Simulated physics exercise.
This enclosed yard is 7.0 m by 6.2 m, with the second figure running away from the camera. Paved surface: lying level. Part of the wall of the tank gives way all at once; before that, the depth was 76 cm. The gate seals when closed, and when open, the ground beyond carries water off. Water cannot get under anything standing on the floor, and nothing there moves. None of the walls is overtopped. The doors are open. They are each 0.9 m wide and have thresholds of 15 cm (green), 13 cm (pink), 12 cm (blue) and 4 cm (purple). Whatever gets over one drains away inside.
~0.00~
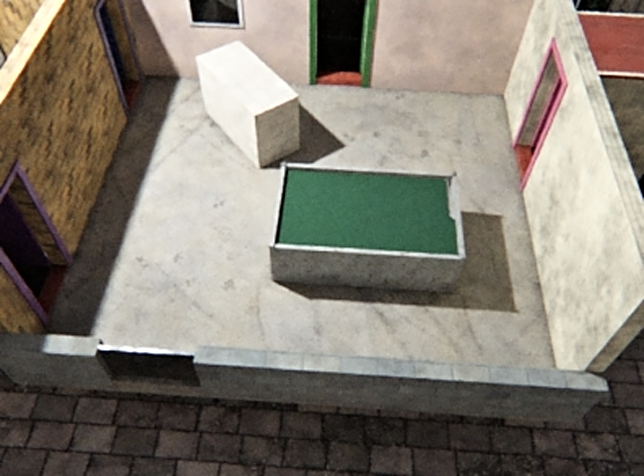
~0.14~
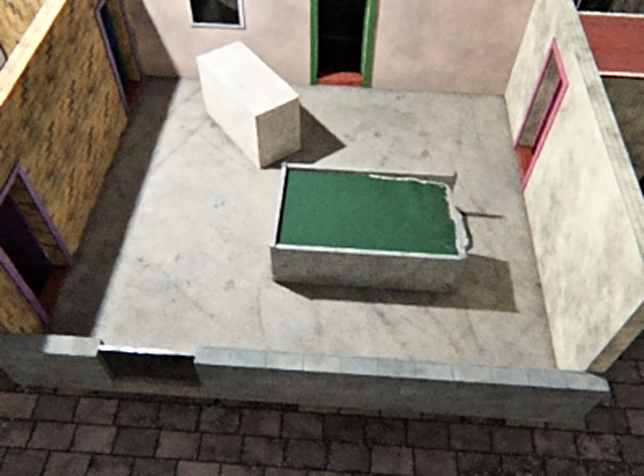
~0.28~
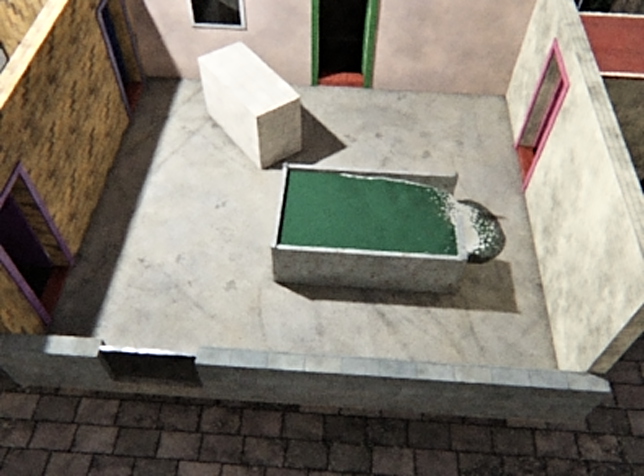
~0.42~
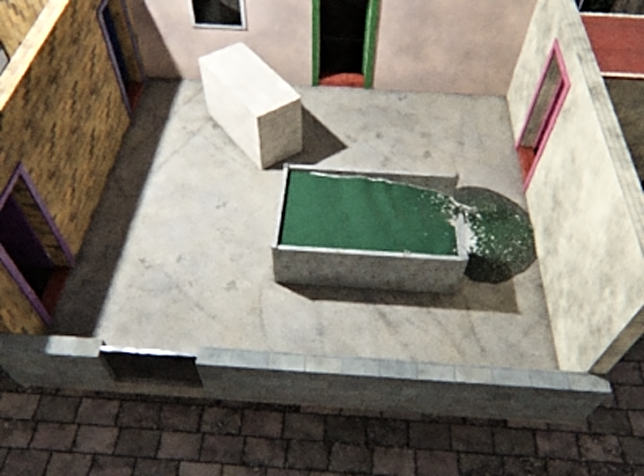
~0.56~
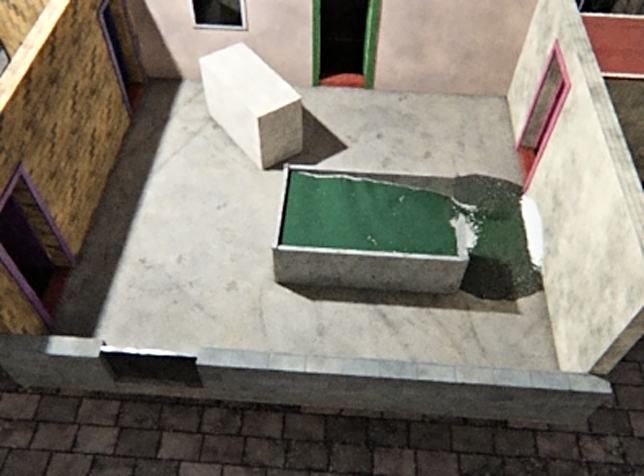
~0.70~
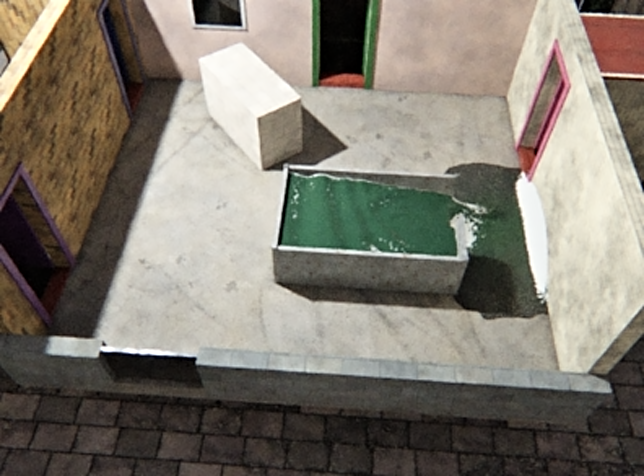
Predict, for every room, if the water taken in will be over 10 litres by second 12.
My prediction: Green door: Below the cap. Pink door: Above the cap. Blue door: Below the cap. Purple door: Above the cap.
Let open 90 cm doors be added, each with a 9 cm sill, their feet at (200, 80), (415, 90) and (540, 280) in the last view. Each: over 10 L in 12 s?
Per doorway, in order: Insufficient / sufficient / sufficient.
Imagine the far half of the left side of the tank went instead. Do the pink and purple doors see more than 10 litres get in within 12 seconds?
Here's how it goes: Pink falls short, purple exceeds it.
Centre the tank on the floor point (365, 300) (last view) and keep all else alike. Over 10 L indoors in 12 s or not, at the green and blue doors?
Checking the limit: The green door is within it and the blue door is within it.
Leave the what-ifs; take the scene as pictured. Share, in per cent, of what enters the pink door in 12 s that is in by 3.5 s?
About 90%.
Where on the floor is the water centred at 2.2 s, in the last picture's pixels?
Centre: Approx. (424, 235) px.
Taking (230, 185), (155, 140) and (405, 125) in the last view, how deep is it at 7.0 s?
Depths in turn: Roughly 1, 3 and 7 centimetres.
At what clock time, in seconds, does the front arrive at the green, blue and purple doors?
Times: Green 2.6 seconds, blue 5.0 seconds, purple 5.0 seconds.
After 1.4 s water covers 15 % of the floor and is deepest (46 cm) near (522, 234); green door not reached, pink door 21 cm at the sill, 3 L in, blue door not reached, purple door not reached.
After 2.2 s water covers 25 % of the floor and is deepest (41 cm) near (533, 235); green door not reached, pink door 19 cm at the sill, 20 L in, blue door not reached, purple door not reached.
After 3.5 s water covers 45 % of the floor and is deepest (28 cm) near (522, 234); green door 6 cm at the sill, 0 L in, pink door 14 cm at the sill, 36 L in, blue door not reached, purple door not reached.
After 7.0 s water covers 85 % of the floor and is deepest (18 cm) near (522, 234); green door 6 cm at the sill, 0 L in, pink door 9 cm at the sill, 40 L in, blue door 10 cm at the sill, 0 L in, purple door 10 cm at the sill, 33 L in.
After 12.0 s water covers 100 % of the floor and is deepest (11 cm) near (522, 234); green door 9 cm at the sill, 0 L in, pink door 7 cm at the sill, 40 L in, blue door 7 cm at the sill, 0 L in, purple door 8 cm at the sill, 110 L in.
